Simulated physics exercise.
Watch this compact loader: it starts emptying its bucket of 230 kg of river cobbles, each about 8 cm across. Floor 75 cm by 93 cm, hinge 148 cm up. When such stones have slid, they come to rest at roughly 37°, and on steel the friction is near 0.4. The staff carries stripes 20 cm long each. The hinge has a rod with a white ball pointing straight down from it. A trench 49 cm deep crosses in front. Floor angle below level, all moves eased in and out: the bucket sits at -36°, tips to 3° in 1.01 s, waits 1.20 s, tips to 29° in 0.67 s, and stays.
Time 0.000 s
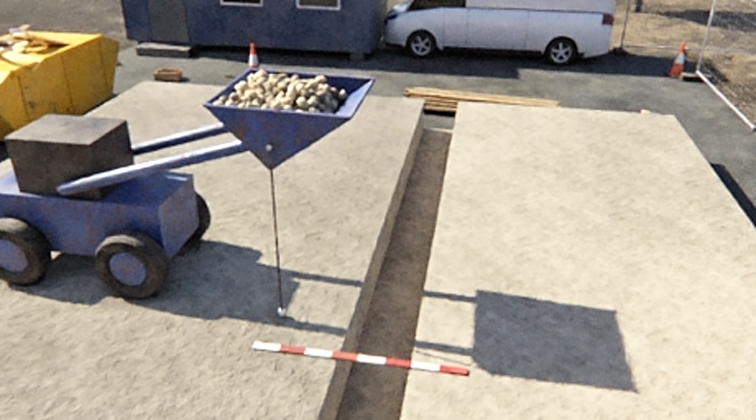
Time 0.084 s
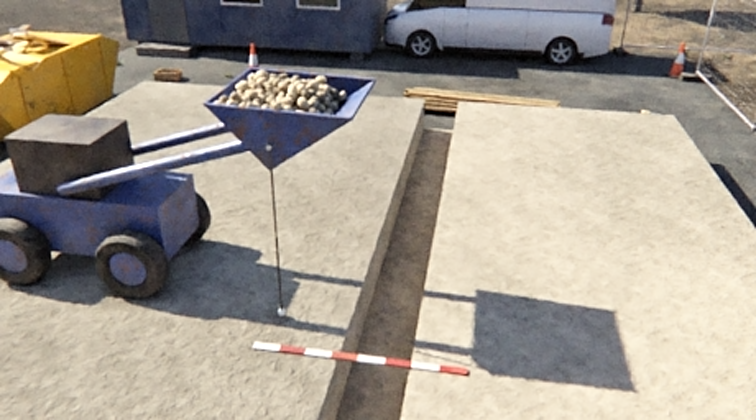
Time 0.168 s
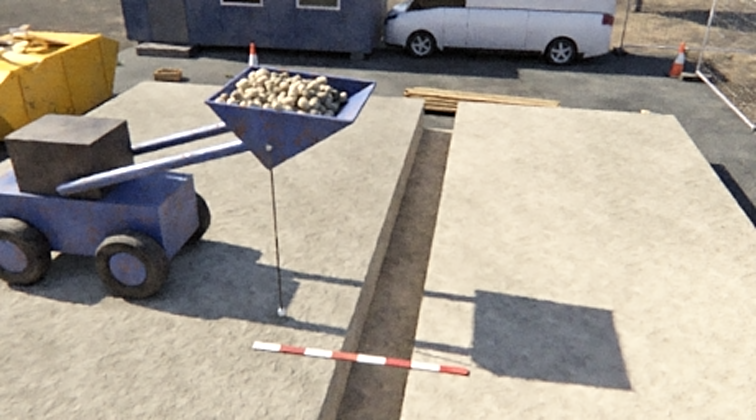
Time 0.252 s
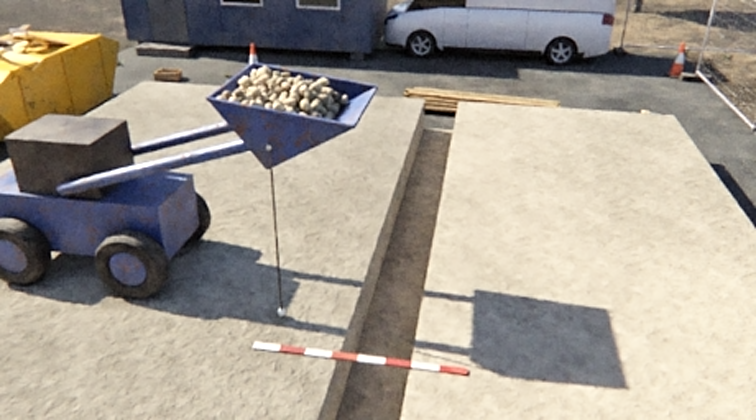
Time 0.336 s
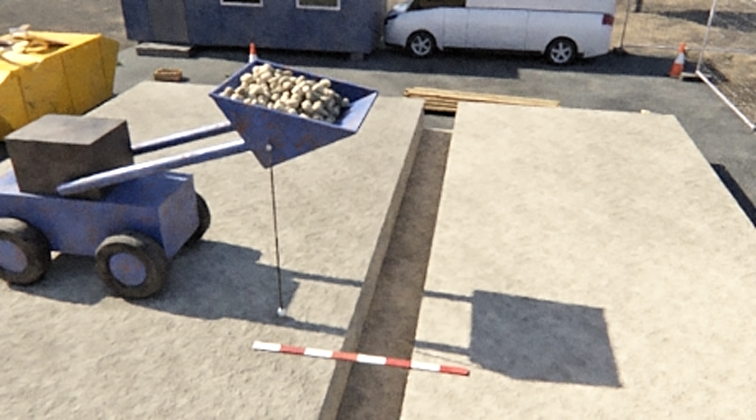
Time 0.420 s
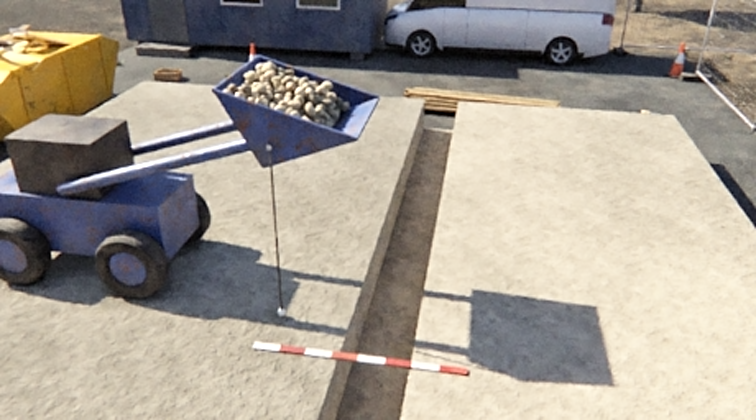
A blue bucket heaped with pale rounded stones slowly tilts, its right edge dipping as the load shifts slightly, on a sunlit concrete yard seen from above by a still camera. The small blue four-wheeled loader stands at left, a white ball hanging below the bucket on a thin rod. Its shadow changes shape beyond a narrow trench and a red-and-white staff, with a yellow skip and white van behind.
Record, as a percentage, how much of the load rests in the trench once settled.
Approximately 85 out of 100.
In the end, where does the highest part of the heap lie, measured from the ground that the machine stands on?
Roughly 10 cm above ground level.
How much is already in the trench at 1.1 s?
Close to 0 per cent at that time.
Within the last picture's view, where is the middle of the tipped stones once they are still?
Look at roughly (401, 327).
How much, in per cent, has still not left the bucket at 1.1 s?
Still inside: Around 100 %.
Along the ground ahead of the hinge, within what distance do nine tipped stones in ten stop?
Some 130 cm out from the hinge.
After 0.8 s the floor is at -3°; 100 % in the bucket; the foremost stones are at (339, 123).
After 1.1 s the floor is at 3°; 100 % in the bucket; the foremost stones are at (360, 140).
After 3.3 s the floor is at 29°; 36 % in the bucket, 4 % short of the trench, 59 % in the trench, 1 % past the trench; the foremost stones are at (431, 333).
After 5.8 s the floor is at 29°; 0 % in the bucket, 85 % in the trench, 15 % past the trench; the foremost stones are at (564, 289).
